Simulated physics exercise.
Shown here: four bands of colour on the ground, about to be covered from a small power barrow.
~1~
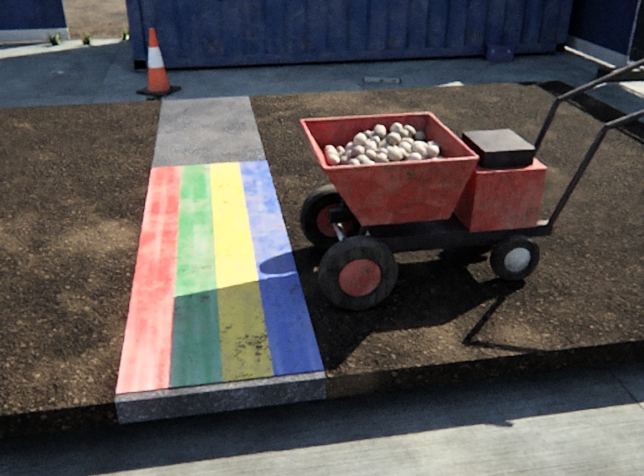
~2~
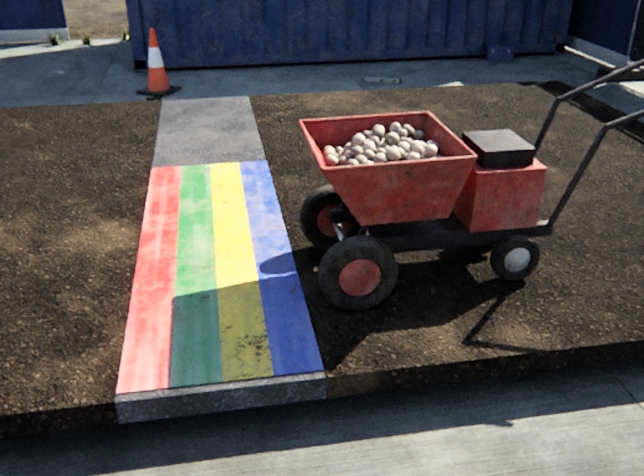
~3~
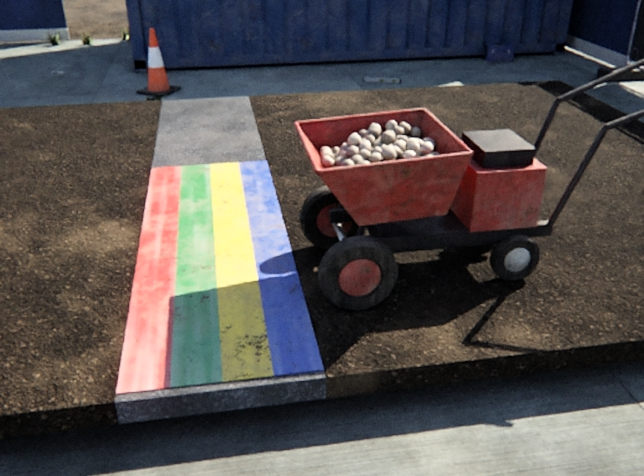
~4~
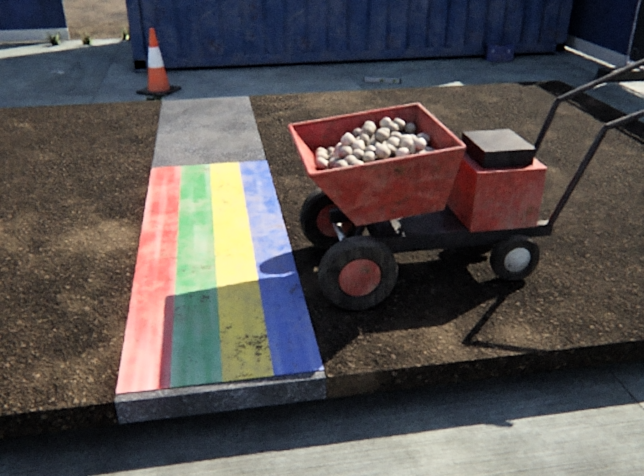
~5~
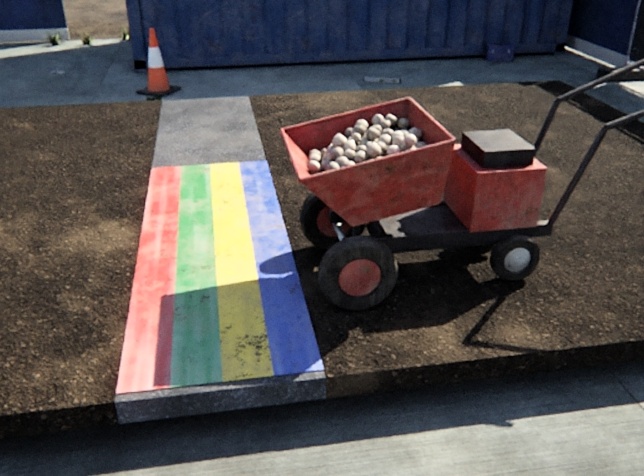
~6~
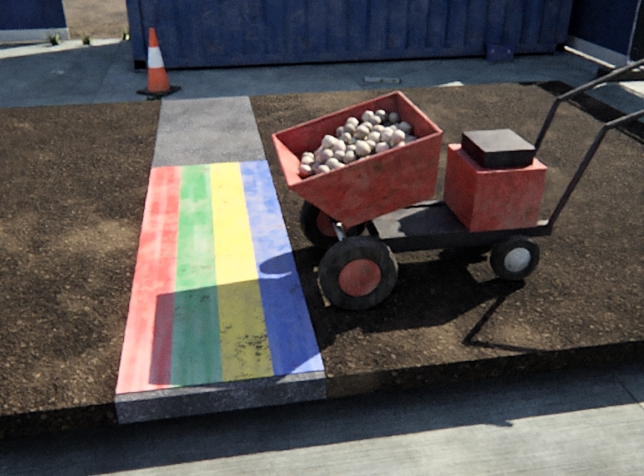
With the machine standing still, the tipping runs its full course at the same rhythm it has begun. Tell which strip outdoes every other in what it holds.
The green strip holds the most.
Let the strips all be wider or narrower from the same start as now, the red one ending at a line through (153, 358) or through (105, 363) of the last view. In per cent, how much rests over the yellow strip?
I'd put it at some 0 % for the first and some 20 % for the second.
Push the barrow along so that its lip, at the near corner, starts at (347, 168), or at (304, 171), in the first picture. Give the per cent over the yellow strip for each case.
The first stop gives 30 per cent; the second gives 0 per cent.
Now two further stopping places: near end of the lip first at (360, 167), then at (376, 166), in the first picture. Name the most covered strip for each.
Place one - that yellow strip; place two - the strip in yellow.
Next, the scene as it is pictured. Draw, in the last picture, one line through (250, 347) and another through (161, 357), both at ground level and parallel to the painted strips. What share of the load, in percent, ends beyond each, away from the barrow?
Roughly 70 and 10 %.
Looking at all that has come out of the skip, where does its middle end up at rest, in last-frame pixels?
I'd put the middle somewhere around (196, 282).
Soon, skip tipped steeply; all in the skip.
A while on, skip tipped right over; nearly all in the skip; a stray few over the yellow strip; a small part over the green strip.
Towards the end, skip tipped right over; about half in the skip; a small part over the yellow strip; about a quarter over the green strip; a small part over the red strip; a stray few off the paint.
Finally, skip tipped right over; about a quarter in the skip; none over the blue strip; a small part over the yellow strip; about a third over the green strip; about a quarter over the red strip; a stray few off the paint.
